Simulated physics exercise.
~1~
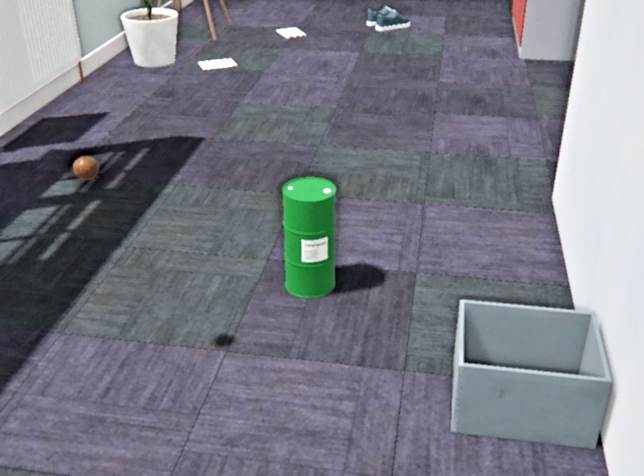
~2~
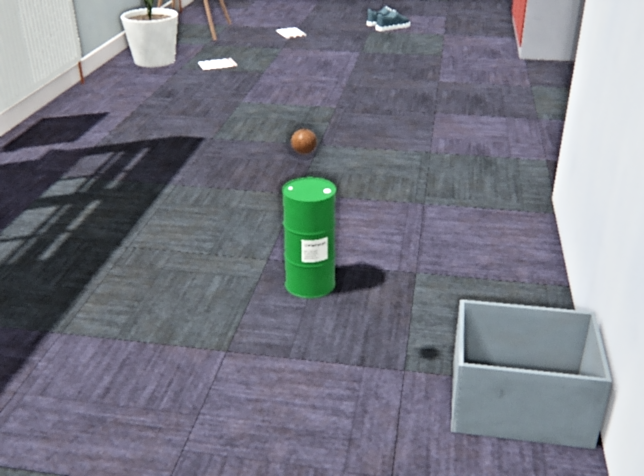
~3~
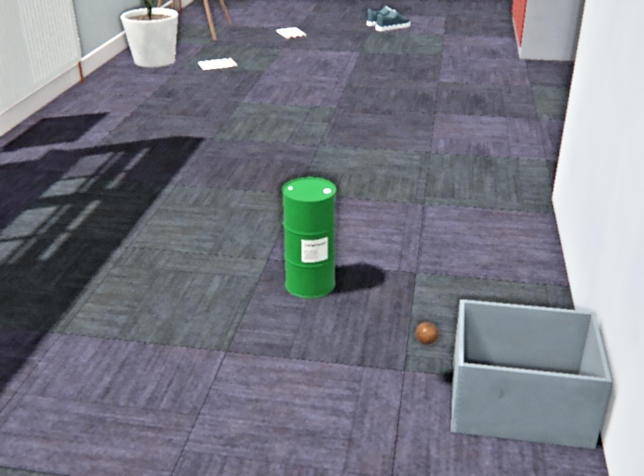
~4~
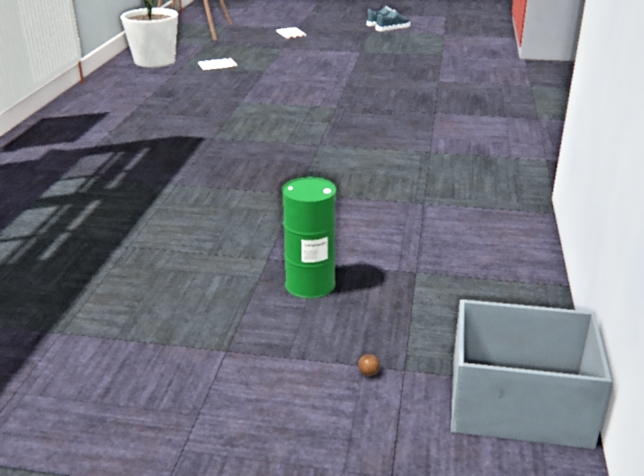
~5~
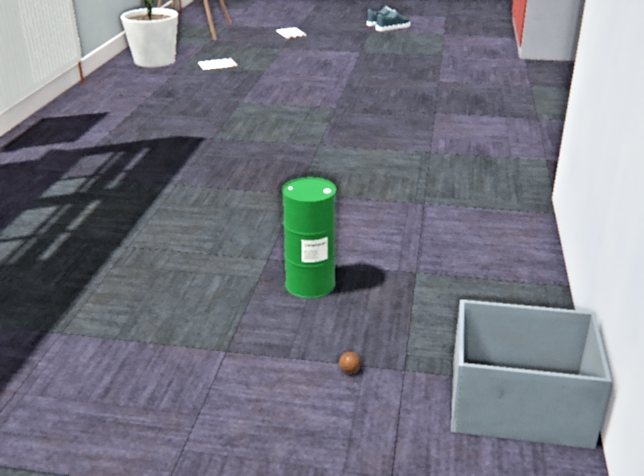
A green canister stands upright near the middle of a carpeted floor patterned in purple and grey, seen from above by a still camera. An open, empty grey box sits at the lower right beside a white wall, with a potted plant, papers and shoes farther back. A small brown onion flies in from the left, passes above the canister and drops down to the right, close to the near left side of the box. It then moves back to the left, away from the box, and ends on the carpet outside it, in front of the unmoved canister.
